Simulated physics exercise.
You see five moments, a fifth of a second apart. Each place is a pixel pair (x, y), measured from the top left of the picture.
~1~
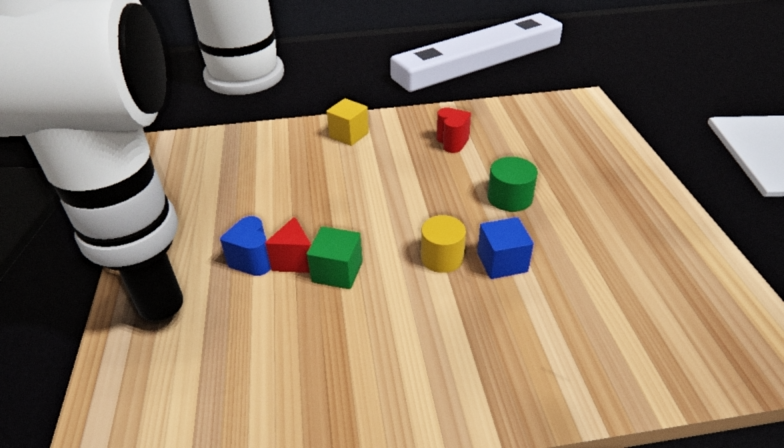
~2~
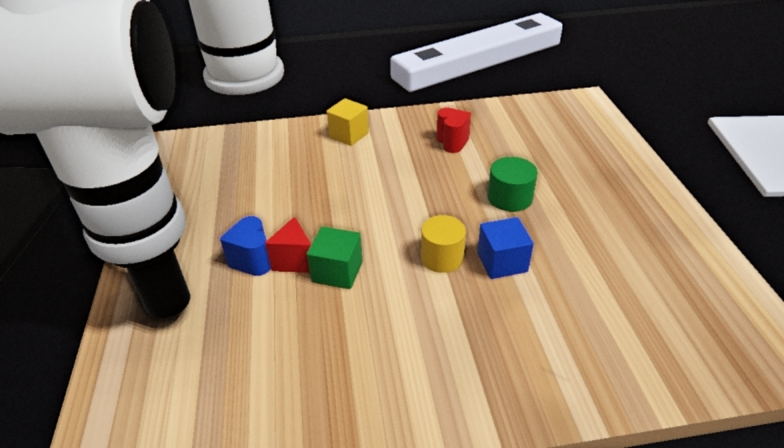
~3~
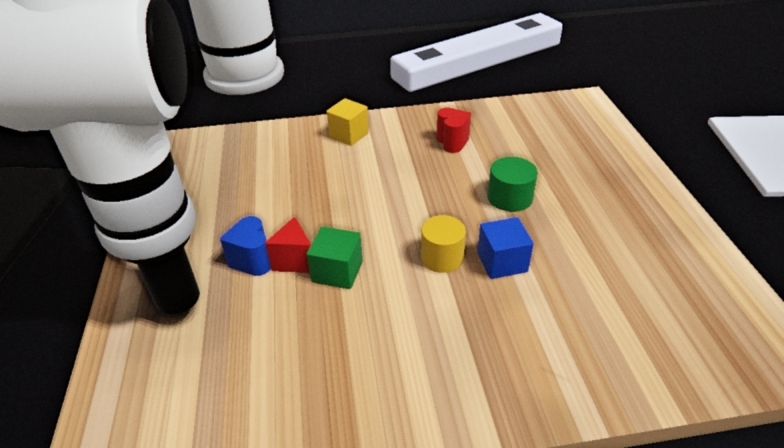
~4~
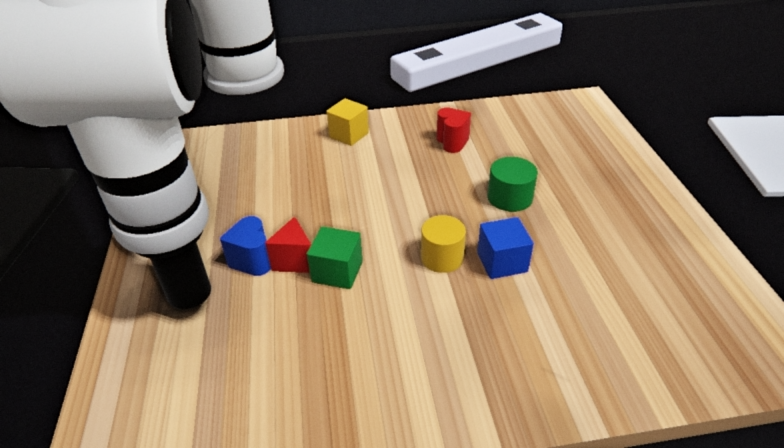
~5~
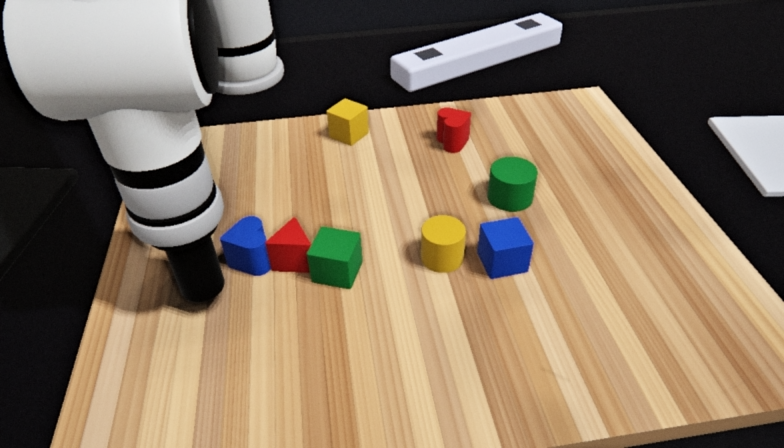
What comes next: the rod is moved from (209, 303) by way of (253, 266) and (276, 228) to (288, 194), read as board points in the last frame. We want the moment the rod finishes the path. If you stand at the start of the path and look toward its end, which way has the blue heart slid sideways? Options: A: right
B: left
Option A.
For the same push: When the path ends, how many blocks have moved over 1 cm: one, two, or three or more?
One moves.
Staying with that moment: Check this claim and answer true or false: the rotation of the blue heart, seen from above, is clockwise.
The claim holds.
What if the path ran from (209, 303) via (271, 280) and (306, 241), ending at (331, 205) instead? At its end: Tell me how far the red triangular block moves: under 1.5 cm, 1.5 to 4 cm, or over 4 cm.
Movement: Over 4 cm.
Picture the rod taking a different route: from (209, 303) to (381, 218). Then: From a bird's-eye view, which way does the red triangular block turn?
From overhead, clockwise.
What follows on the original path. One third of the way, rod (250, 250); blue heart (268, 213).
Two thirds of the way, rod (273, 213); blue heart (295, 181), turned 20° clockwise.
At the end, rod (286, 180); blue heart (316, 158), turned 50° clockwise; red triangular block in place.
